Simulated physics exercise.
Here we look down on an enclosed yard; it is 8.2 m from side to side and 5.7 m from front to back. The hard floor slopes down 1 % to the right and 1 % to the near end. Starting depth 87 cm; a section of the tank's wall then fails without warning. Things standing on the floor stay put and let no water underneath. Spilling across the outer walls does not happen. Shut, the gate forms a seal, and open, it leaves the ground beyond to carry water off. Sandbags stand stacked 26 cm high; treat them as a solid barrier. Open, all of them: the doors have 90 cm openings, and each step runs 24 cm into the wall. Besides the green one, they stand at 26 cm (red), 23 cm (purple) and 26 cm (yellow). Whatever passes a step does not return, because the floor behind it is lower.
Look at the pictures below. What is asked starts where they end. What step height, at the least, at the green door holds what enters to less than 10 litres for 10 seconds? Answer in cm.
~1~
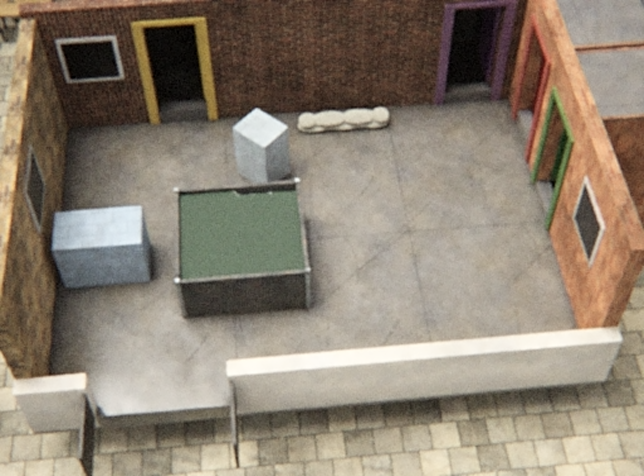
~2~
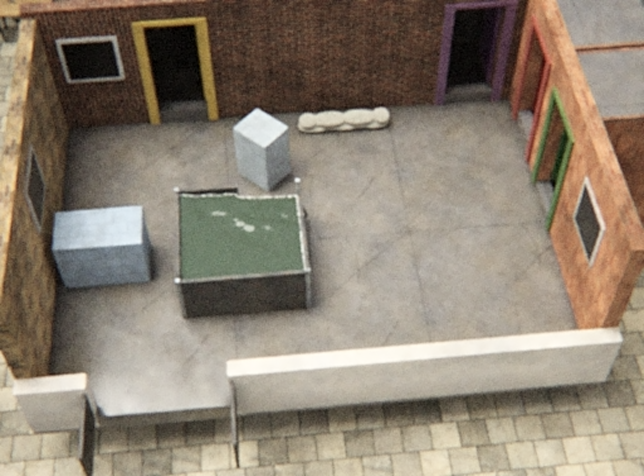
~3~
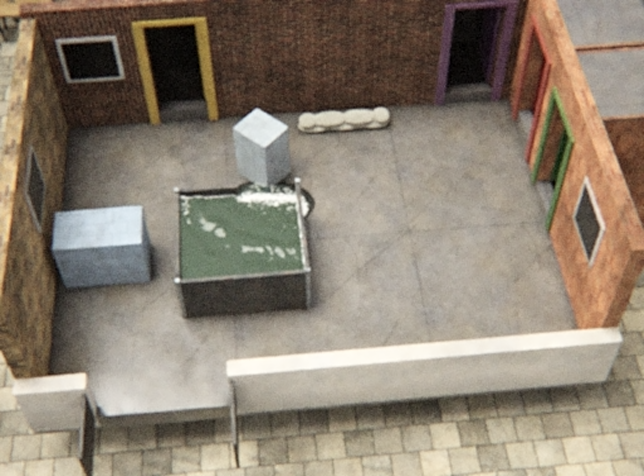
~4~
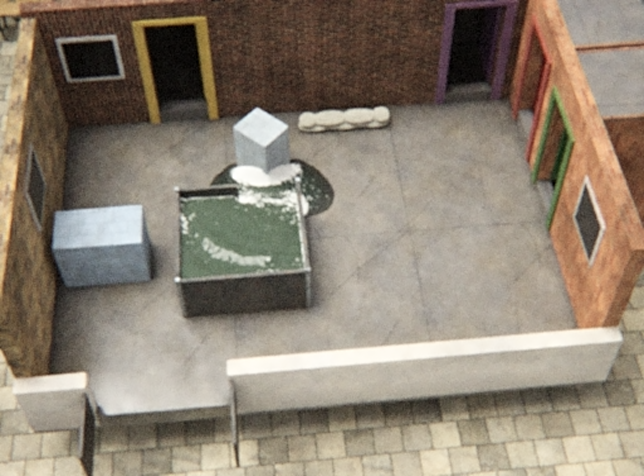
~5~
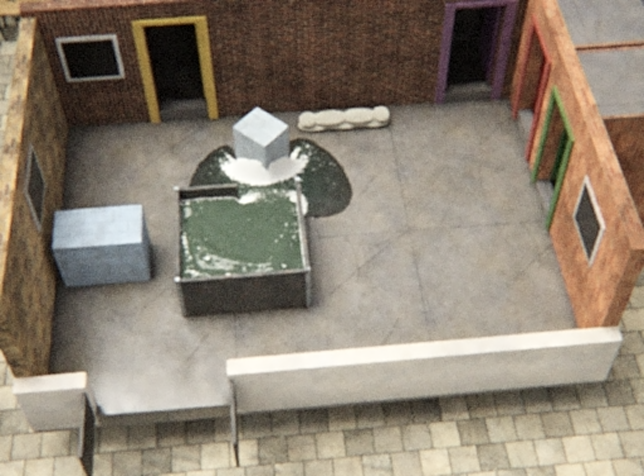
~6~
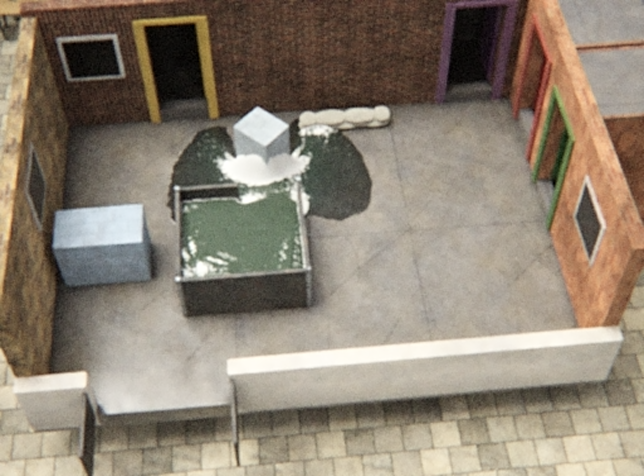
A height of roughly 12 cm.
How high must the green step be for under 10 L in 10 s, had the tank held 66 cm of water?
You'd need a step of close to 9.5 cm.
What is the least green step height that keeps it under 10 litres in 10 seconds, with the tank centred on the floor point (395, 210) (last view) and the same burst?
In this case, 6.5 cm or so.
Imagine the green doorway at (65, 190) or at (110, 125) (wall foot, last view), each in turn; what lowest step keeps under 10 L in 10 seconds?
Roughly 14.5 cm, then roughly 16 cm.
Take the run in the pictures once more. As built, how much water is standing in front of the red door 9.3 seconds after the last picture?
Some 8.5 cm.
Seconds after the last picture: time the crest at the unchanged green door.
4.0 s.
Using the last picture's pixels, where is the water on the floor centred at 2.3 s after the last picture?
The centre of all the water is around (280, 202).
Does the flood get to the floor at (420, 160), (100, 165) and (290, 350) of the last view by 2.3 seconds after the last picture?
One by one: Drenched, drenched, clear.
Then, 0.7 s after the last picture water covers 25 % of the floor, deepest (56 cm) near (273, 192); it has not reached the green door.
Then, 2.3 s after the last picture water covers 45 % of the floor, deepest (33 cm) near (273, 192); 10 cm at the green door, 0 litres in over its 11 cm step.
Then, 9.3 s after the last picture water covers 95 % of the floor, deepest (15 cm) near (584, 360); 12 cm at the green door, 15 litres in over its 11 cm step.
At the green door as built, the water peaked near 14 cm, 4.1 s after the last picture.
Run again over the same 10 s with other heights there, 25 litres in over 10 cm, 4 litres over 13.5 cm. The limit of 10 litres is kept from about 12 cm up.
